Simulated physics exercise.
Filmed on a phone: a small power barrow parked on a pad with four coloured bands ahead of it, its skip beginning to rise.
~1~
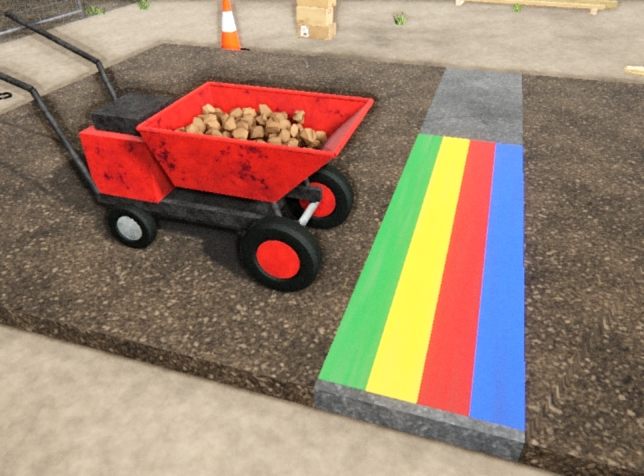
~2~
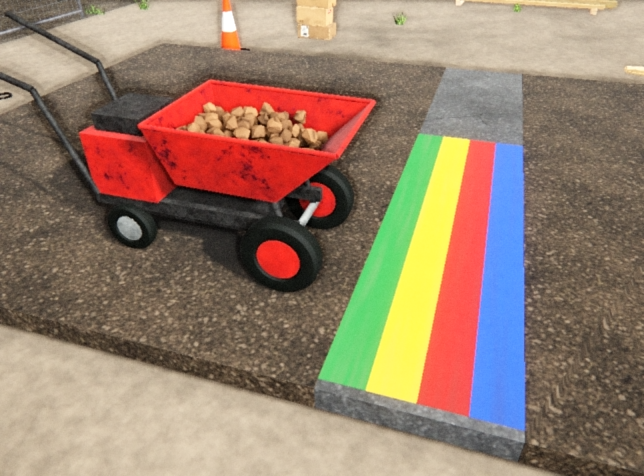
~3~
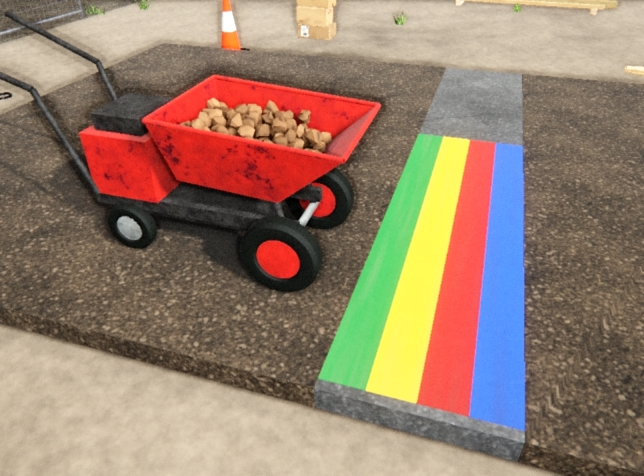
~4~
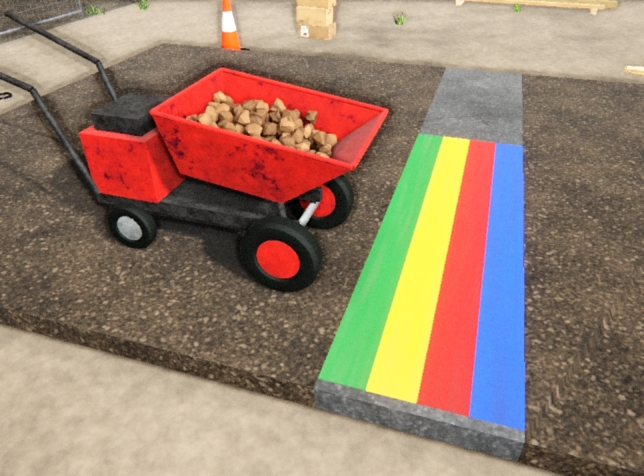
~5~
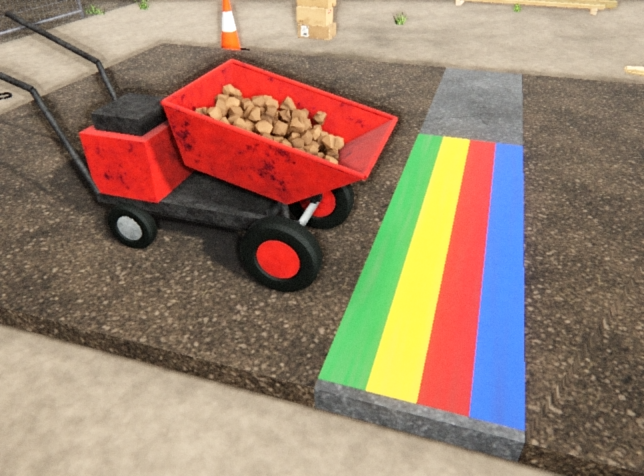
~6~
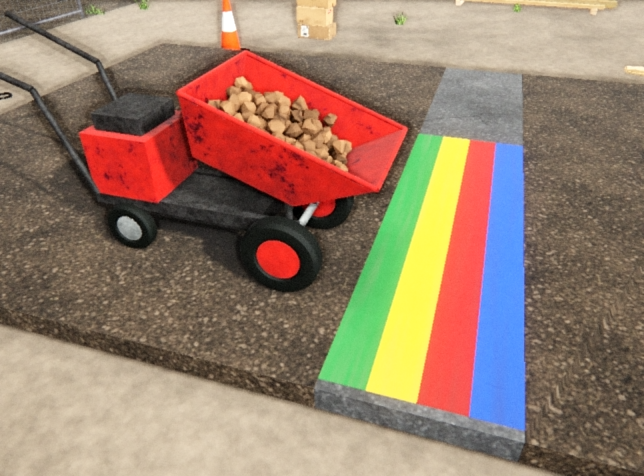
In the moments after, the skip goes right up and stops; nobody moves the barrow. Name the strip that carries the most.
The red strip carries the most.
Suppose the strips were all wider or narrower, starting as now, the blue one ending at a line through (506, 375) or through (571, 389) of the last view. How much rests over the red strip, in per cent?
Near 30 % and 30 %.
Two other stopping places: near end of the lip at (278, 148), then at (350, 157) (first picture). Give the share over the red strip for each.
Near 10 % and 30 %.
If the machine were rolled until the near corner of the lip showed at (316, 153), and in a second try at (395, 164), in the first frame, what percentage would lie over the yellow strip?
In turn 30 and 0 in a hundred.
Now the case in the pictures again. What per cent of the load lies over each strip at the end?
About: Green strip 0, yellow strip 15, red strip 30, blue strip 20 per cent.
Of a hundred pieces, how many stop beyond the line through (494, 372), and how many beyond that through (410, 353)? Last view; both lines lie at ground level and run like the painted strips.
In turn 20 and 70 in a hundred.
Soon, skip tipped steeply; all in the skip.
A while on, skip tipped steeply; about two thirds in the skip; a small part over the yellow strip; about a quarter over the red strip; a stray few over the blue strip.
Towards the end, skip tipped right over; about a quarter in the skip; a small part over the yellow strip; about a third over the red strip; about a quarter over the blue strip; a small part off the paint.
Finally, skip tipped right over; about a quarter in the skip; none over the green strip; a small part over the yellow strip; about a third over the red strip; about a quarter over the blue strip; a small part off the paint.
